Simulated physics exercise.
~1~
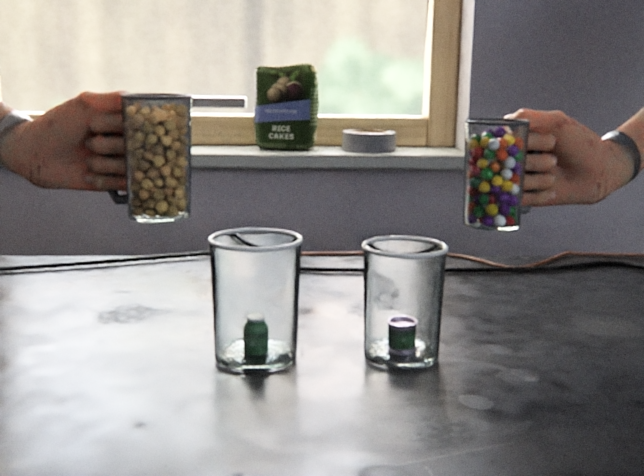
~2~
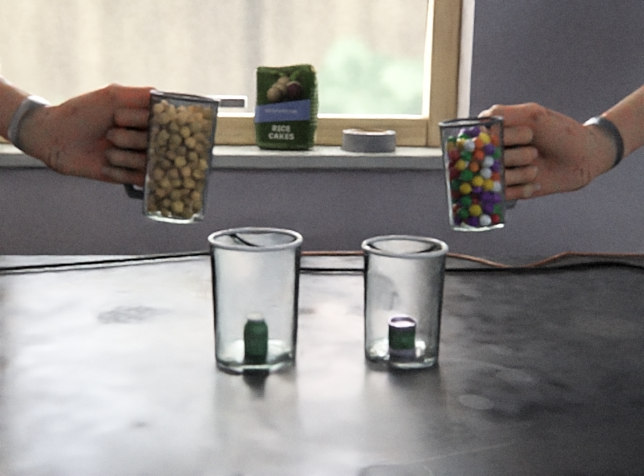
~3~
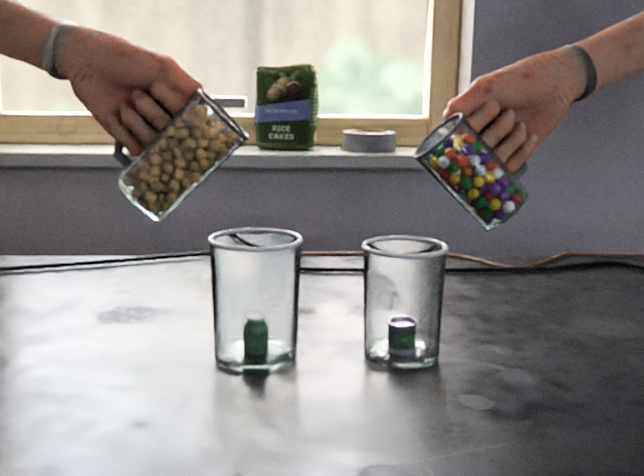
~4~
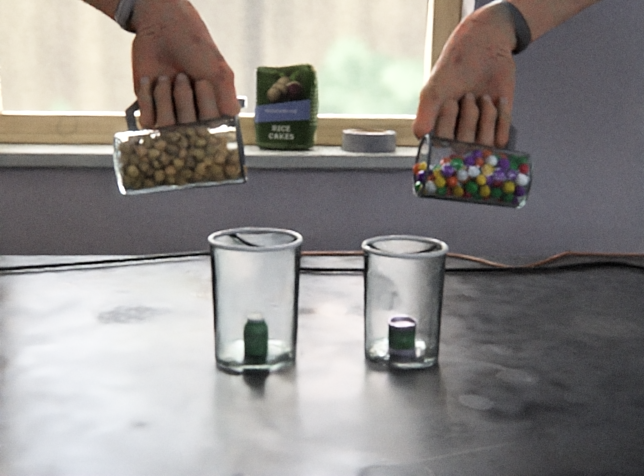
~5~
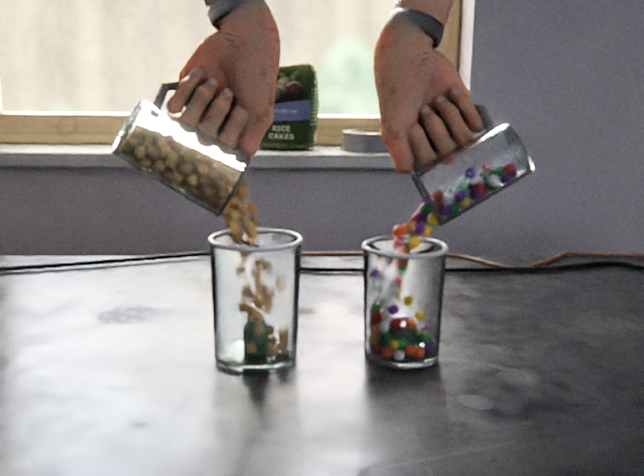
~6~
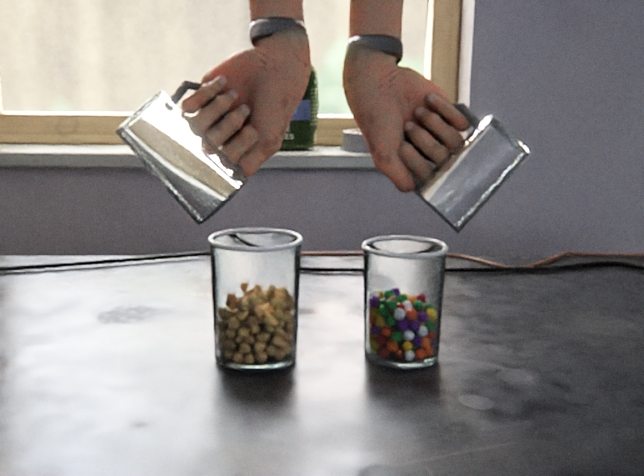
The clip shows two hands tipping a clear cup of tan, nut-like pieces and another of multicoloured beads into separate glasses, each holding a small green object. The pieces pour down and cover both objects, leaving the cups empty and tilted above the partly filled glasses.
